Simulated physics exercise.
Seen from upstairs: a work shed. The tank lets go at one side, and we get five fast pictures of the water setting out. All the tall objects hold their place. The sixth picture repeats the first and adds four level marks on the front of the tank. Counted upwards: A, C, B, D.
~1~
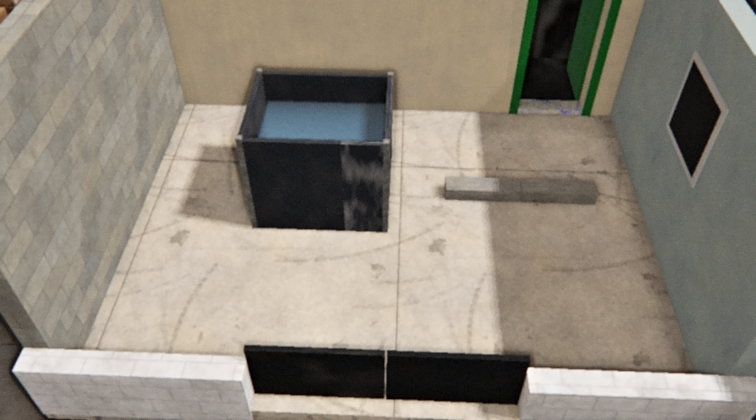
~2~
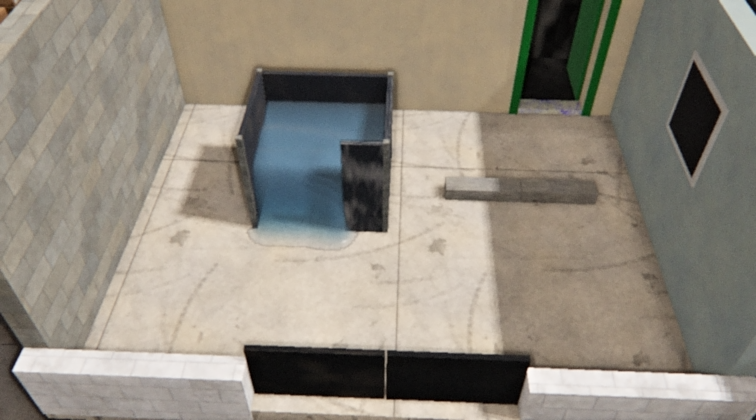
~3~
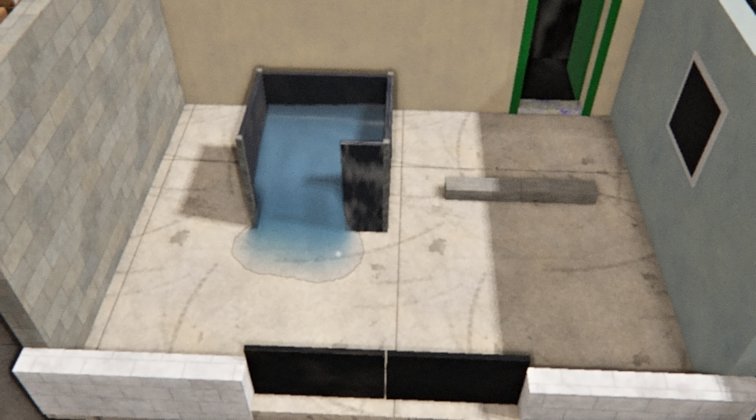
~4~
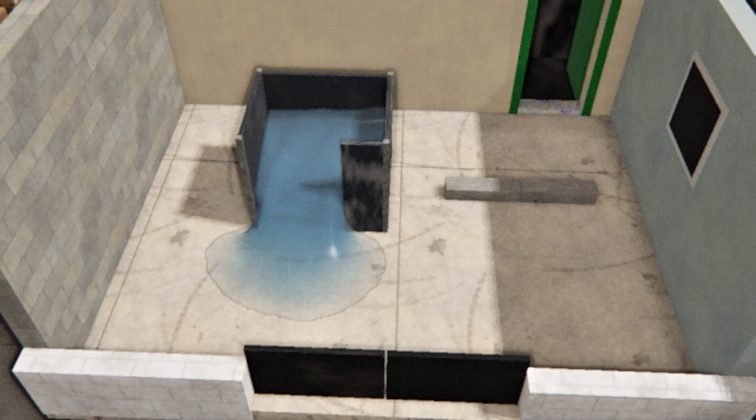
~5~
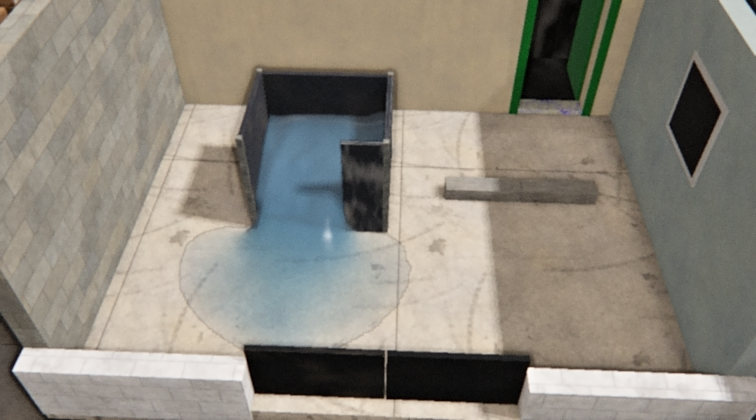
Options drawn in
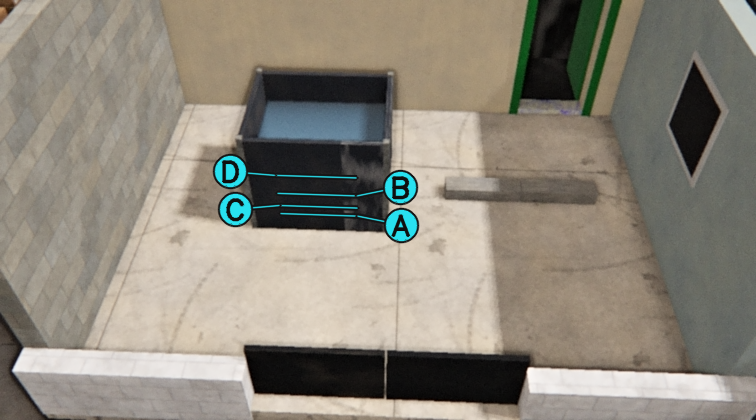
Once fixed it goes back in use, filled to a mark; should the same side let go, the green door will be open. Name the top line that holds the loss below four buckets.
The answer is line D.
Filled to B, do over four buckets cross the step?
No.
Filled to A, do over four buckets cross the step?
No.
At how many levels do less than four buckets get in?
All of them.
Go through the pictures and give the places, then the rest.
In the first frame, water in the tank at rest, its middle at (321, 133); foot of the green doorway at (549, 114); shut gate at (386, 359).
In the second frame, front seen at (348, 236), 1 % of the ground wet.
In the third frame, front seen at (344, 268), 4 % of the ground wet.
In the fourth frame, front seen at (317, 312), 8 % of the ground wet.
In the fifth frame, front seen at (380, 309), 13 % of the ground wet.
On the marked copy, A at (319, 214); B at (317, 194); C at (318, 206); D at (315, 176); from the bottom up A, C, B, D.
If A is chosen, nothing gets over.
If B is chosen, nothing gets over.
If C is chosen, nothing gets over.
If D is chosen, a bucket or two gets in.
